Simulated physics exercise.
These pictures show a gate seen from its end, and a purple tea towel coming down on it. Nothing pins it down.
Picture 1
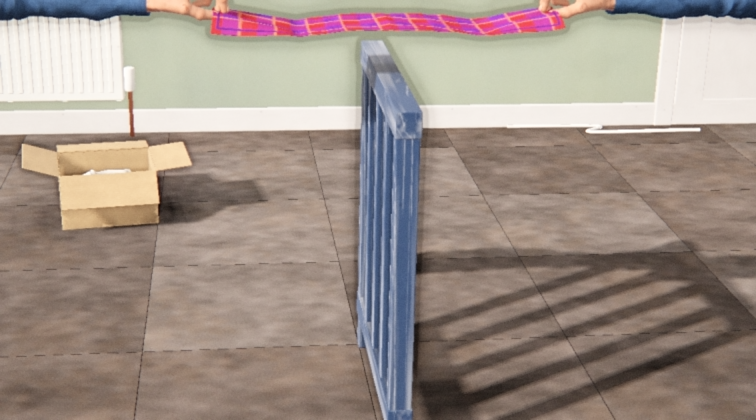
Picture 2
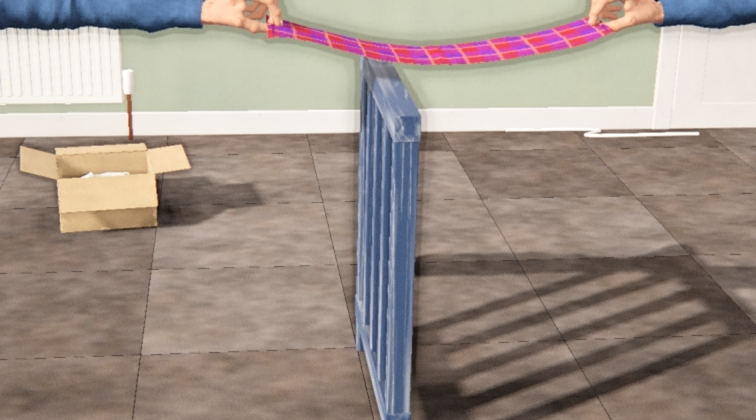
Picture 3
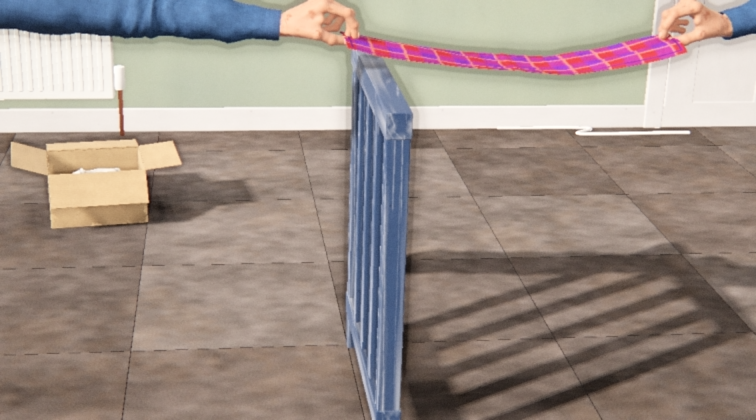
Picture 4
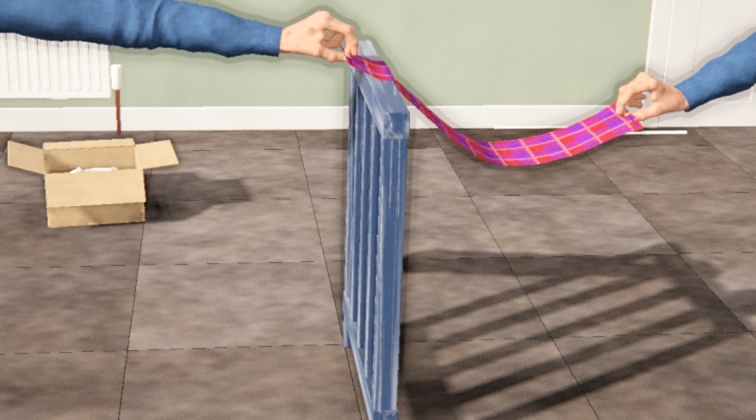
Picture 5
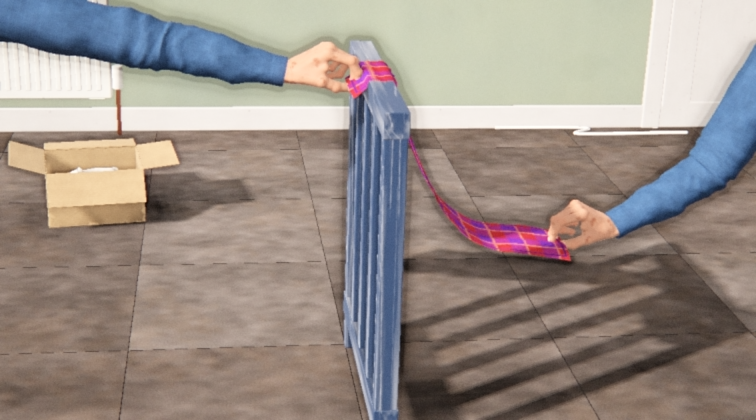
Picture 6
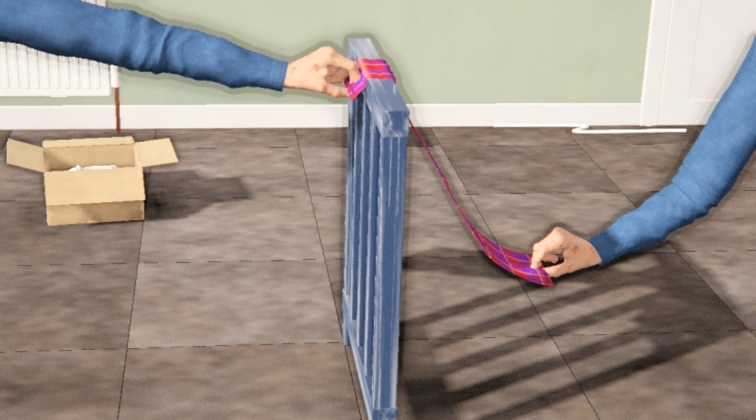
A purple and red checked tea towel, stretched between two hands, moved right above a blue gate, then the right hand lowered its end, draping the cloth over the top with most on the right.
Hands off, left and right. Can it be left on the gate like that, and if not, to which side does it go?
The purple tea towel is pulled rightwards.
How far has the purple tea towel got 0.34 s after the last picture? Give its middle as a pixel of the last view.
Close to (421, 272).
Then, 0.34 s later than the last view, tea towel clear of the top and falling near (421, 272).
Then, 0.56 s later than the last view, tea towel in a heap on the floor near (412, 390).
Finally, tea towel in a heap on the floor near (412, 392). The purple tea towel runs off to the right.
